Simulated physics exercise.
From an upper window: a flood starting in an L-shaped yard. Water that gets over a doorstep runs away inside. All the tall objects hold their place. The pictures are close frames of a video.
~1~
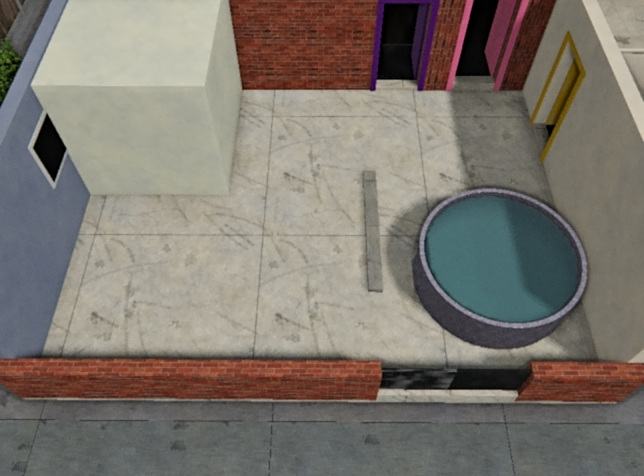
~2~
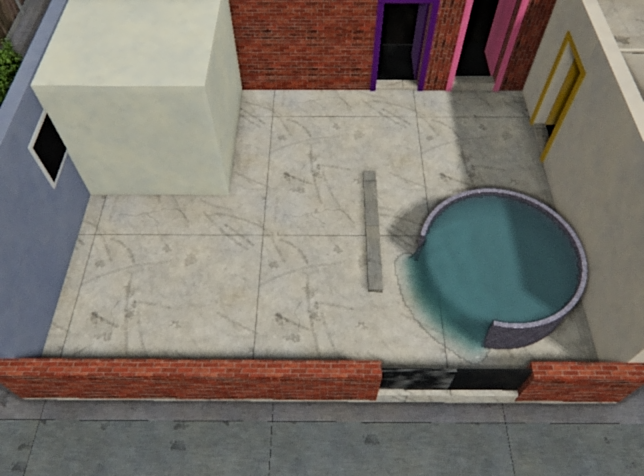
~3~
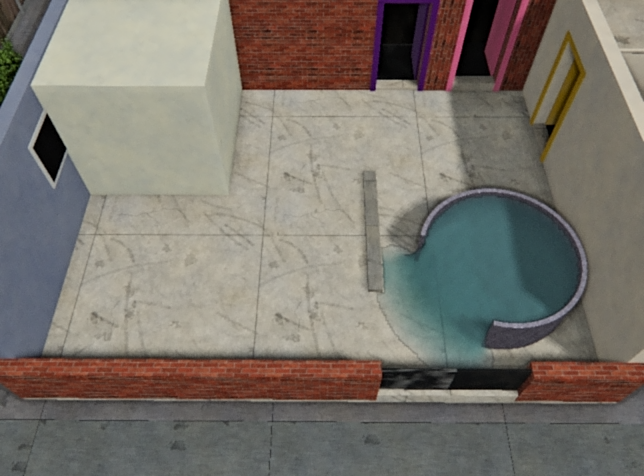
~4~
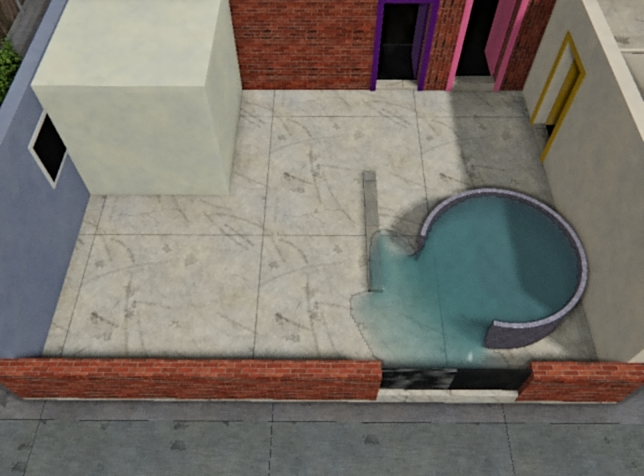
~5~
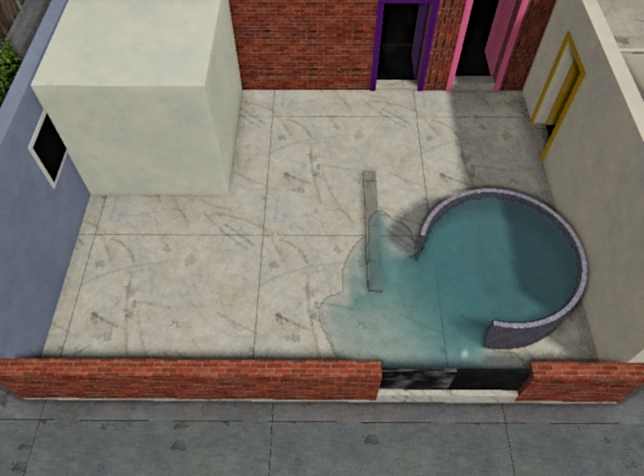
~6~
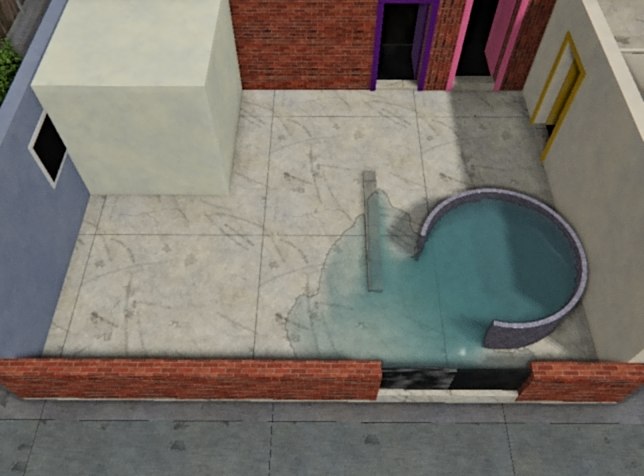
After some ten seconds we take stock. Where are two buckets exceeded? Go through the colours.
The yellow door admits no more than that; the purple door admits no more than that; the pink door admits no more than that.
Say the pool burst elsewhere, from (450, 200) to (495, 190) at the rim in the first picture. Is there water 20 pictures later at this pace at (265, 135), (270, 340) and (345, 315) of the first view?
One after the other: Awash, free of water, dry.
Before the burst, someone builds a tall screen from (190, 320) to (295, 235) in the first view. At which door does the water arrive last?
I say the one in pink.
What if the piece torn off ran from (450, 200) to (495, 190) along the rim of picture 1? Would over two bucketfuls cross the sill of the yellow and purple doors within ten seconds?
One by one: The yellow door is over; the purple door is over.
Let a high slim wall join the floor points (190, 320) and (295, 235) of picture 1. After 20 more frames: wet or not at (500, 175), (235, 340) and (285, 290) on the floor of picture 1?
One after the other: Dry, under water, covered.
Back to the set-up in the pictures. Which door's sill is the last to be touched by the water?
I say the pink one.
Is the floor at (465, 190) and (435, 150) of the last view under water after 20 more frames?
One after the other: Clear, no water.
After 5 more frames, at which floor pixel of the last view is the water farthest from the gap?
Around (107, 377).
A moment on, water covers 30 % of the floor; the yellow door not reached, the purple door not reached, the pink door not reached.
Next, water covers 45 % of the floor; the yellow door not reached, the purple door not reached, the pink door not reached.
Then, water covers 55 % of the floor; the yellow door not reached, the purple door wet at the sill, nothing in, the pink door not reached.
Later, water covers 75 % of the floor; the yellow door wet at the sill, nothing in, the purple door wet at the sill, nothing in, the pink door not reached.
In the end, water covers 95 % of the floor; the yellow door wet at the sill, nothing in, the purple door wet at the sill, nothing in, the pink door wet at the sill, nothing in.
